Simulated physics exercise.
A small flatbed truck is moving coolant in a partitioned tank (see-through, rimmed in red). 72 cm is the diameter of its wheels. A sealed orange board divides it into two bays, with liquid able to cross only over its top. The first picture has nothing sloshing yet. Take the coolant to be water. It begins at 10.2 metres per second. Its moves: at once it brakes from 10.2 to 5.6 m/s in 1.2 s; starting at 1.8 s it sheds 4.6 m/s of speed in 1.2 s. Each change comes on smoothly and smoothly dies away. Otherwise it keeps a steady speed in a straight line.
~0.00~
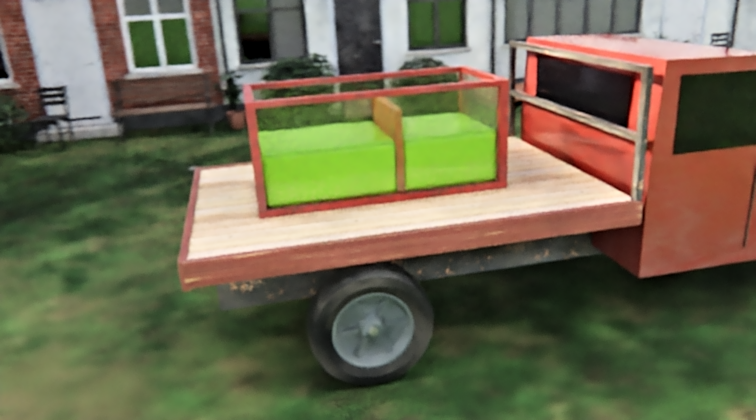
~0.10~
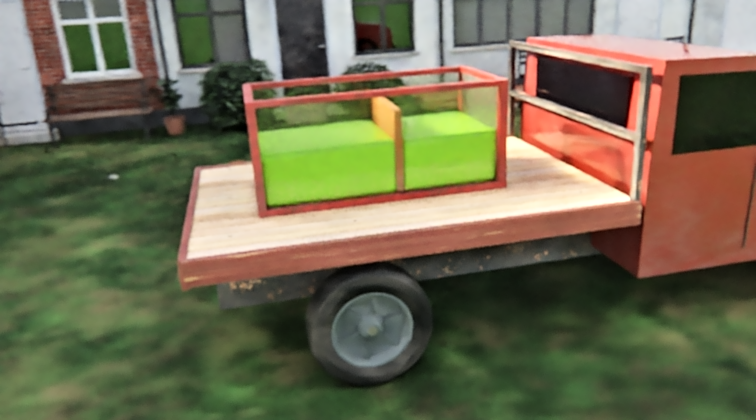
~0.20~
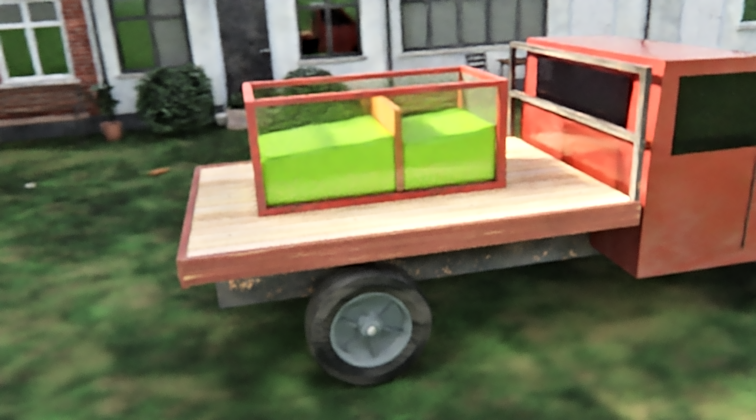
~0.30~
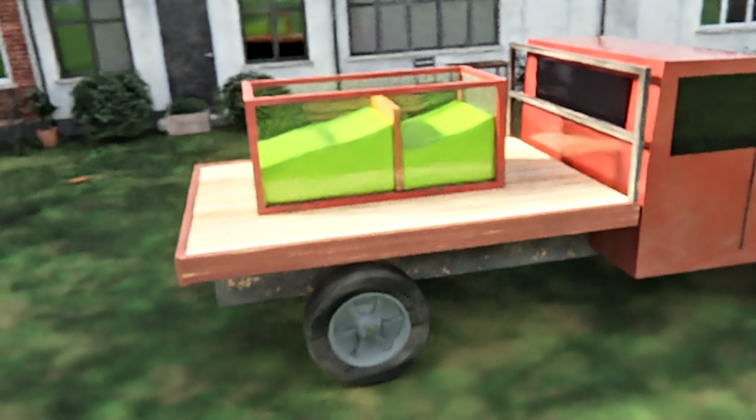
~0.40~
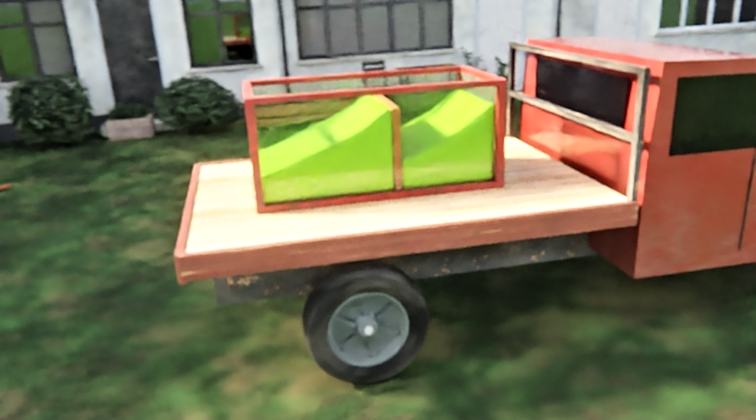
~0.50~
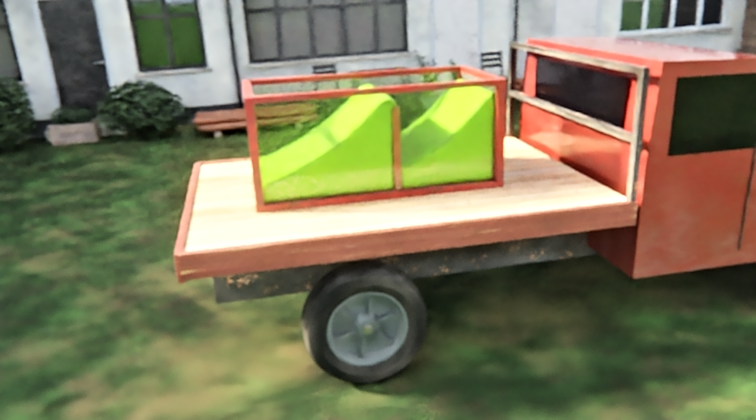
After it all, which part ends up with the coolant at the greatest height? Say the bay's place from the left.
The coolant ends highest in the second one.
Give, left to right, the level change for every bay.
9 down, 10 up, from the left.
After 1.30 s the mean depths from the left are 28, 39 cm.
After 2.30 s the mean depths from the left are 26, 42 cm.
After 3.50 s the mean depths from the left are 24, 43 cm; 2 per cent is out, over the front.
After 5.99 s the mean depths from the left are 24, 43 cm; 2 per cent is out, over the front.
